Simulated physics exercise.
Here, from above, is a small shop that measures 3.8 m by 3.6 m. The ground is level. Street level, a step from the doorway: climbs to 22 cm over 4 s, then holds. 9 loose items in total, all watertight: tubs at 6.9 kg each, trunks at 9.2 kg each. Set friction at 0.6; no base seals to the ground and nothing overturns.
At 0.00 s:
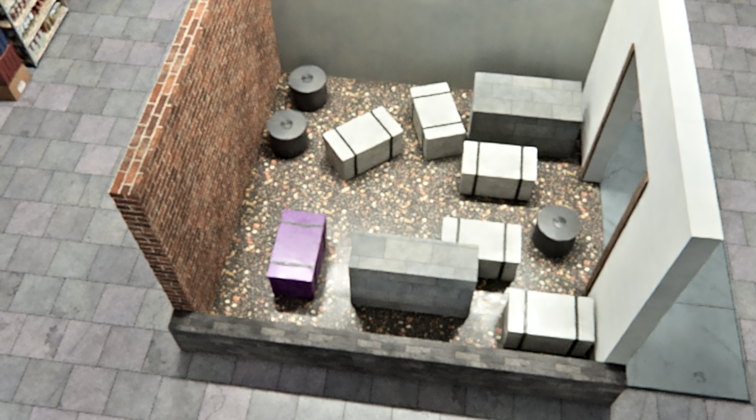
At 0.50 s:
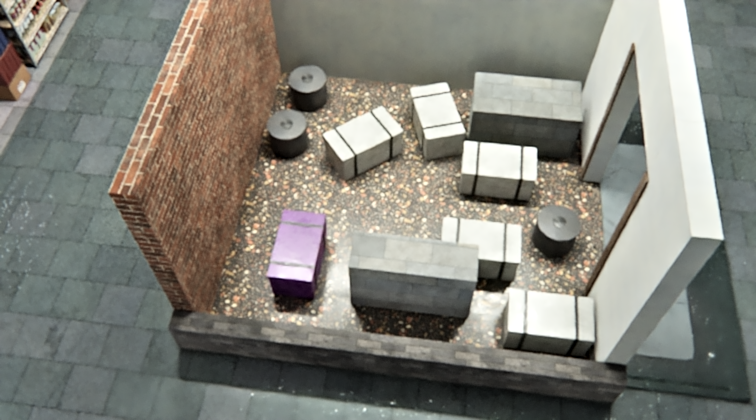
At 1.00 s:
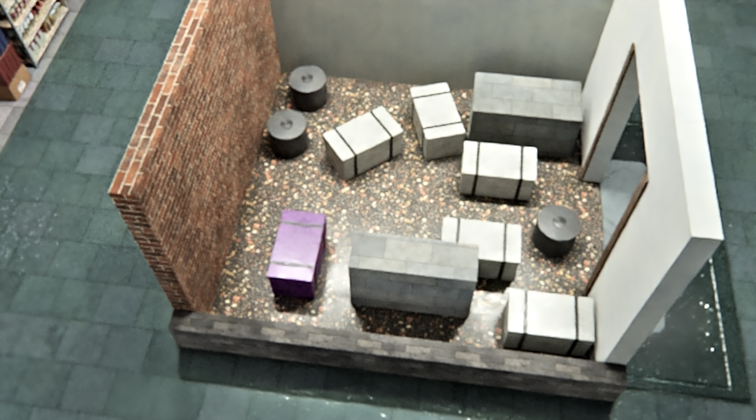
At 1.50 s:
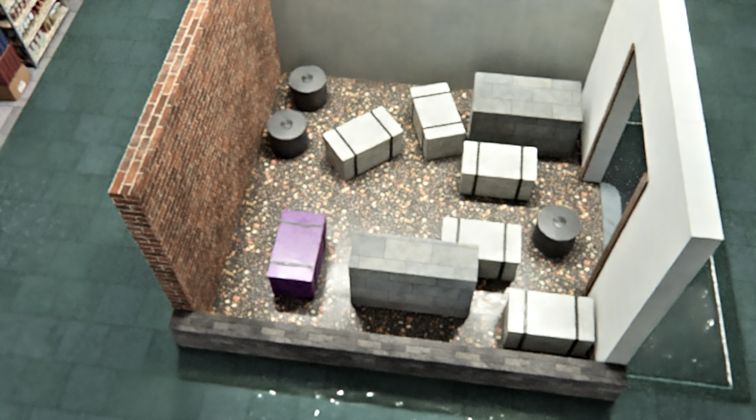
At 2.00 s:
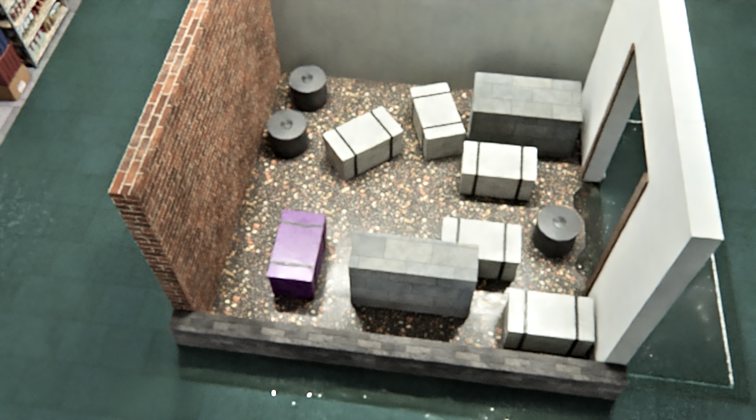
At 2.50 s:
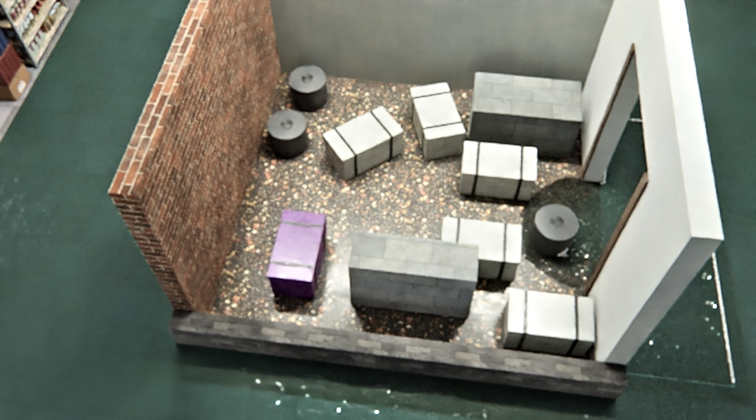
To begin with, a small brick-walled room holding a purple trunk, pale trunks, grey blocks and dark tubs stands on dry grey paving. Dark green water then covers the paving outside and deepens, before spreading through the doorway at right around the nearest tub, while the objects inside stay still.
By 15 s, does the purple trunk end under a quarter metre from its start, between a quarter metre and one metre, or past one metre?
Looks like it will get pushed a little way.
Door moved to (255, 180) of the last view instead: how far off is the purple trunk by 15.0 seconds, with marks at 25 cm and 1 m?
As for the purple trunk, it winds up a long way off.
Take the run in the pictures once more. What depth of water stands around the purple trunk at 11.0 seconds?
14 cm or so.
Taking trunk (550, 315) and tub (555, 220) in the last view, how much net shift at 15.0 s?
Respectively 250 and 300 centimetres.
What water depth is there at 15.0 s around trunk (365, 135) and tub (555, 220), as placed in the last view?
Close to 17 and 20 centimetres.
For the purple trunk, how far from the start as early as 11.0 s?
By then it has shifted roughly 60 cm.
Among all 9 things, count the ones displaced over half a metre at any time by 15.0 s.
Total: 9.
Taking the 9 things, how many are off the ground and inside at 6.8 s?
At that point I count 9.
After 3.5 s the purple trunk is near (297, 244), 0.0 m from its start, aground; 0 afloat.
After 6.8 s the purple trunk is near (245, 275), 0.6 m from its start, afloat; 9 afloat.
After 11.0 s the purple trunk is near (308, 291), 0.6 m from its start, afloat; 9 afloat.
After 15.0 s the purple trunk is near (308, 289), 0.6 m from its start, afloat; 9 afloat.
